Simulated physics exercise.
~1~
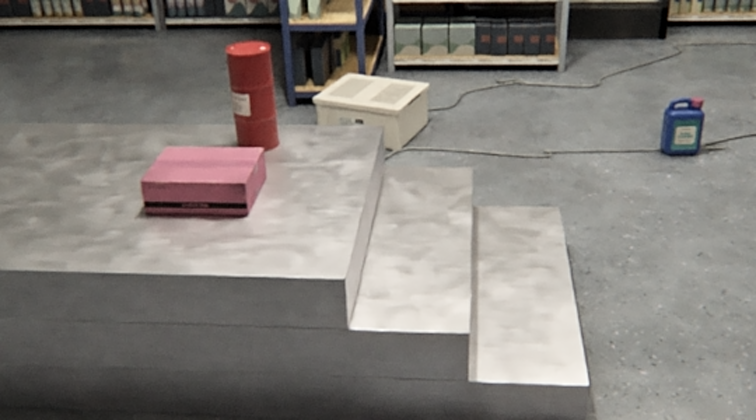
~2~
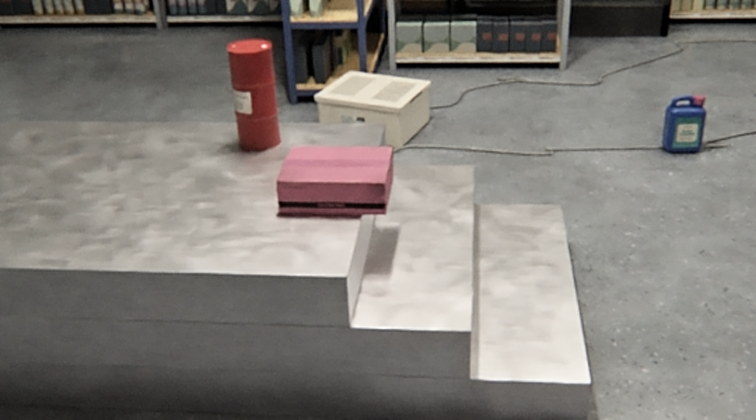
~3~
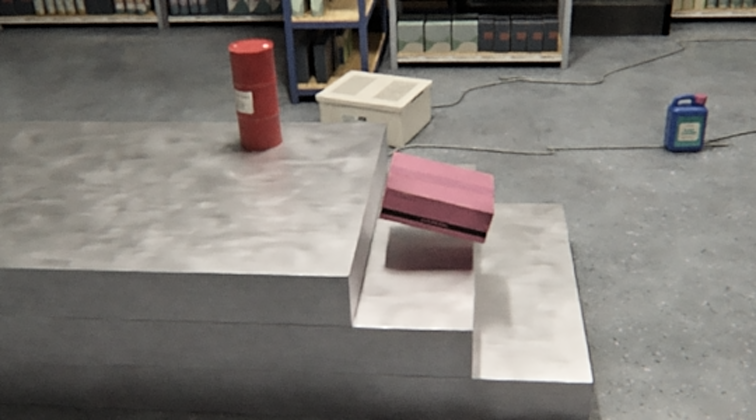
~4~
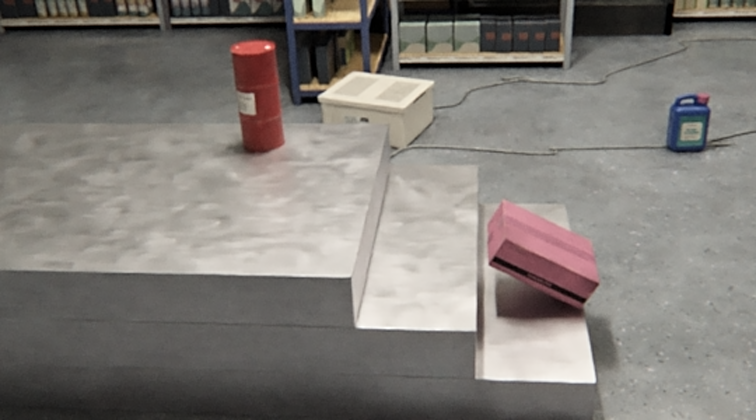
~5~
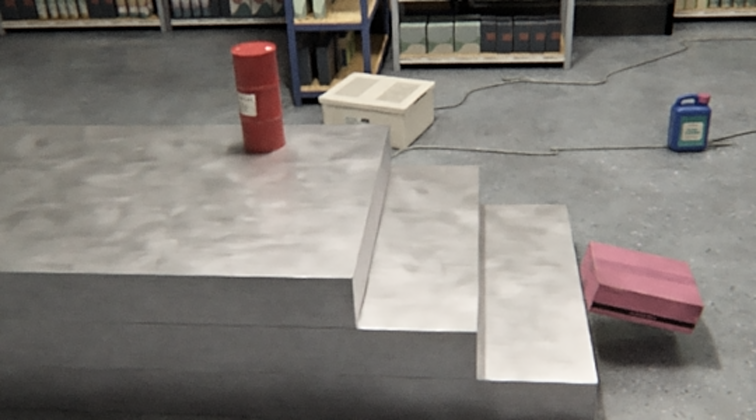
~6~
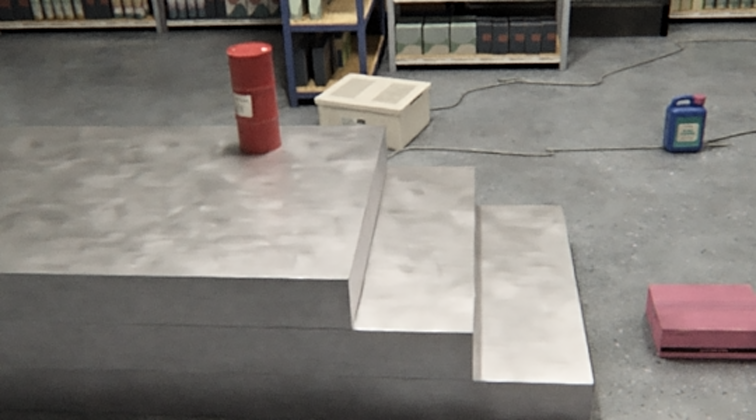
Grey steps with a pink box sliding right off the top, tumbling down and landing on the floor, a red canister staying put.
